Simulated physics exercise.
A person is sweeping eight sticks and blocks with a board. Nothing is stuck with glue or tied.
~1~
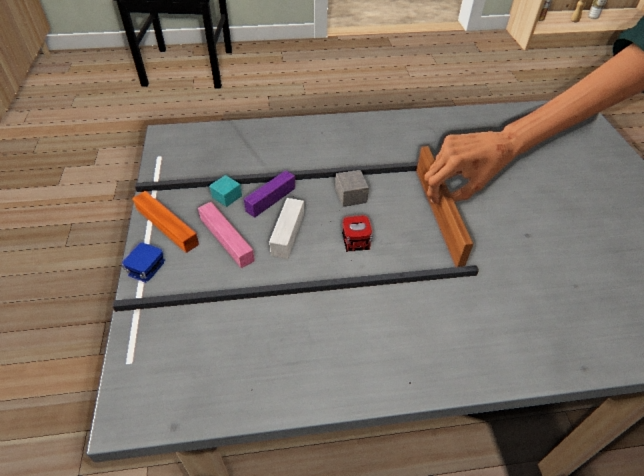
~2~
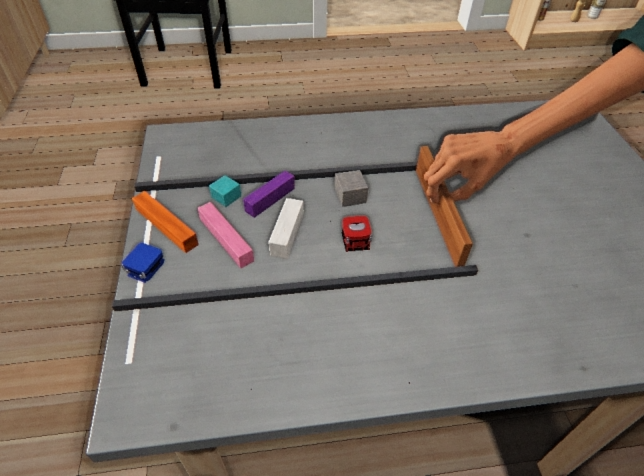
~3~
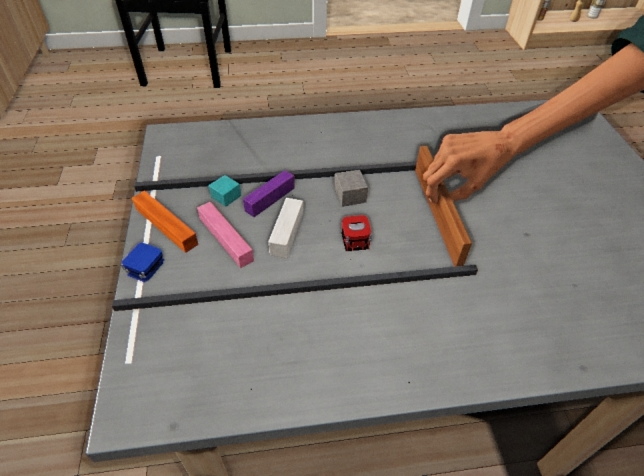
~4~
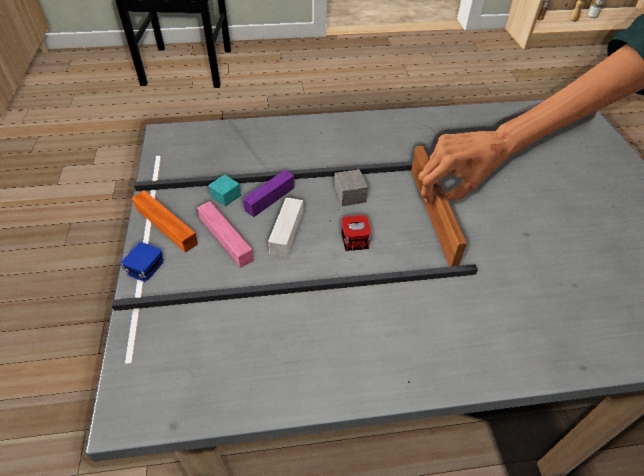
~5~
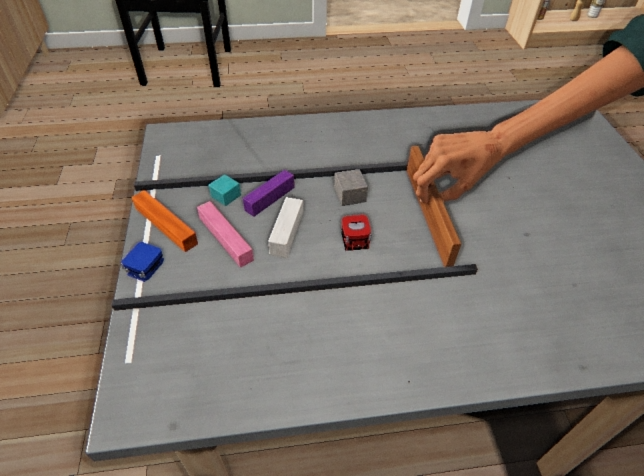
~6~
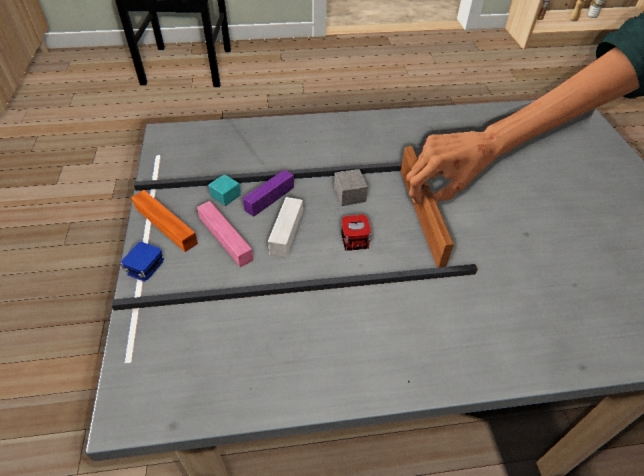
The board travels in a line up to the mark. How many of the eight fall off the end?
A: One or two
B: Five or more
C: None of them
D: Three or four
B.
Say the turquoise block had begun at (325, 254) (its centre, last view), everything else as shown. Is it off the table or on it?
It simply keeps its place on top.
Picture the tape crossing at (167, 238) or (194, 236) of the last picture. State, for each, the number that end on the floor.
You'd find 4 and then 2 on the floor.
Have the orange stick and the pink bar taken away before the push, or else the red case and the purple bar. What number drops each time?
Result: 4 in the first case, with 4 in the second.
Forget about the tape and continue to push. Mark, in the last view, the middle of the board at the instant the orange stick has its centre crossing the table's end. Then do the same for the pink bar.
I'd say about (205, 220) for the first one and about (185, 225) for the second.
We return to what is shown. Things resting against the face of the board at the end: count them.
That comes to 2.
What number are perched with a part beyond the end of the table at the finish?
2 overhanging.
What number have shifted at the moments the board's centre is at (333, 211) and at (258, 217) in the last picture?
Note: First position 2; second position 7.
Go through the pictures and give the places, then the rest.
The first picture shows blue case (145, 264); orange stick (165, 221); pink bar (226, 234); board (442, 203); tape (147, 241).
The second picture shows orange stick (165, 221); white bar (287, 228).
The third picture shows pink bar (225, 234); turquoise block (225, 191).
The fourth picture shows blue case (144, 263); board (436, 203).
The fifth picture shows orange stick (164, 220); purple bar (270, 193).
The sixth picture shows blue case (144, 262); orange stick (164, 220); pink bar (225, 233); board (424, 204); tape (146, 240).
Early on, none off yet; blue case at rest near (144, 262); orange stick at rest near (164, 220); pink bar at rest near (225, 233).
A while later, none off yet; blue case at rest near (144, 262); orange stick moving near (161, 220); pink bar travelled a little near (200, 238).
Further along, none off yet; blue case leaning well over near (100, 290); orange stick leaning well over near (111, 243); pink bar travelled about its own width near (127, 246).
Finally, the number that fall off is five or more; lost, white bar, purple bar, turquoise block, pink bar, orange stick and blue case.
